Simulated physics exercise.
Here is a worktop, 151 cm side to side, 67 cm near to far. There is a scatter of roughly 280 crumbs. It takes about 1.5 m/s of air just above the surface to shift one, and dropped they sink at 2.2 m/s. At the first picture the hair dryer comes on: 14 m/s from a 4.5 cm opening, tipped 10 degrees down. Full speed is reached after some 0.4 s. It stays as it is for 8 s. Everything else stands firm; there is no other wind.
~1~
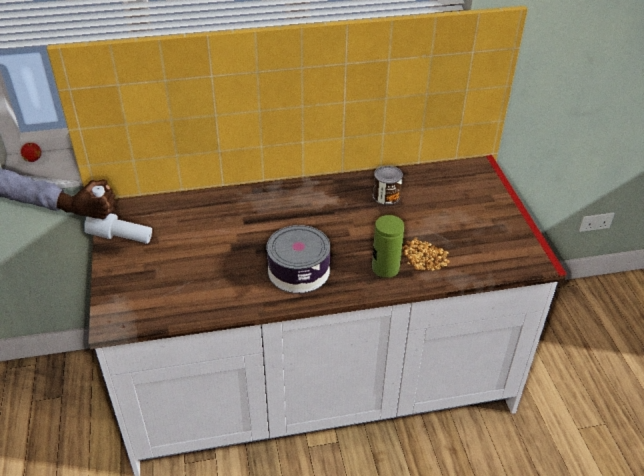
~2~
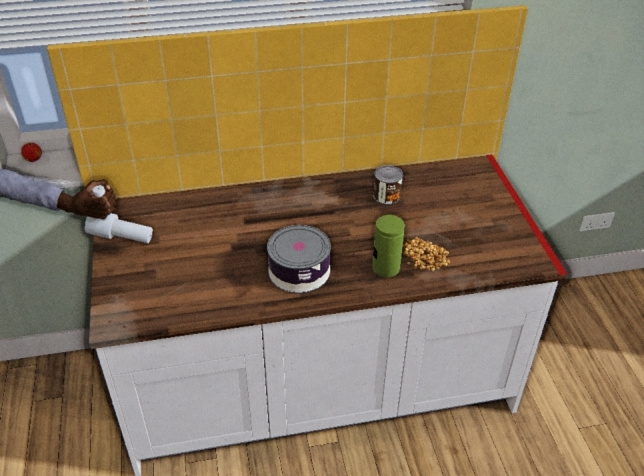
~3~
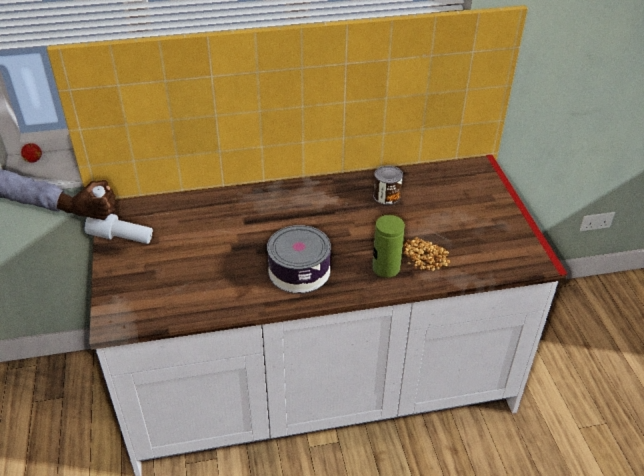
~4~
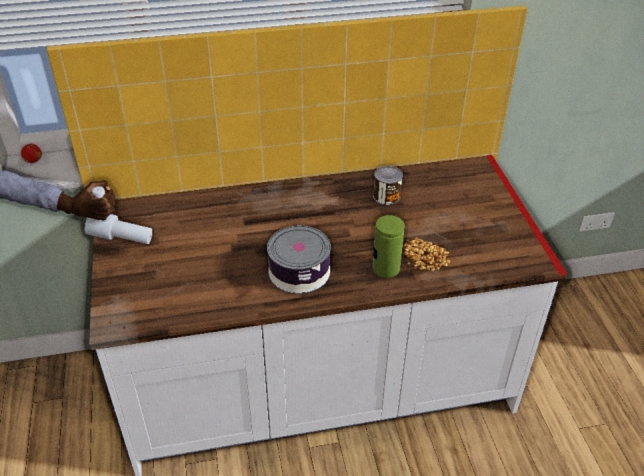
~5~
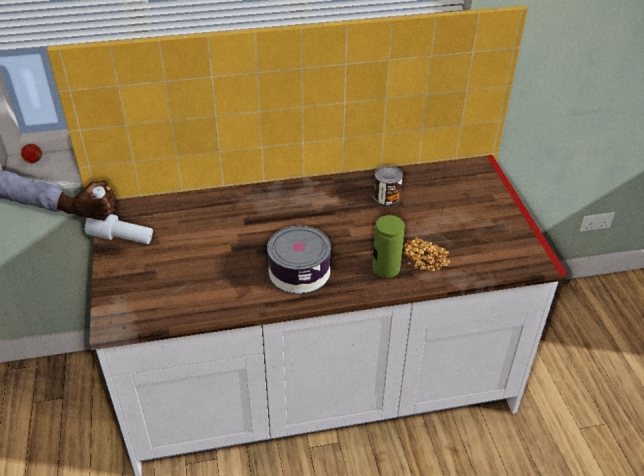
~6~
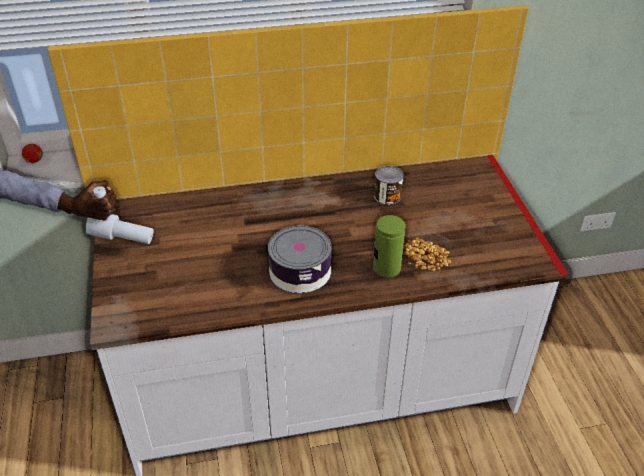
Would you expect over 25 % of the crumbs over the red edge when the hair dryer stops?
Answer: No.
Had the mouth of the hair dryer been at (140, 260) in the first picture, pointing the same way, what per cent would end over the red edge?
Then about 0 %.
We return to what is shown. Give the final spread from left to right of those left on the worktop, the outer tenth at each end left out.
About 30 cm.
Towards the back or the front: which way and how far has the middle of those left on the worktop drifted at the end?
To the front, by about 5 cm.
Then, 1.2 s after the last picture, 95 % are on the move or not yet settled, 0 % are over the red edge; the middle of those still in play is near (428, 254).
Then, 2.2 s after the last picture, 94 % are on the move or not yet settled, 0 % are over the red edge; the middle of those still in play is near (443, 260).
Then, 4.0 s after the last picture, 88 % are on the move or not yet settled, 1 % are over the red edge; the middle of those still in play is near (453, 263).
Then, 7.6 s after the last picture, at the end, 1 % are over the red edge; the middle of those still in play is near (462, 262).
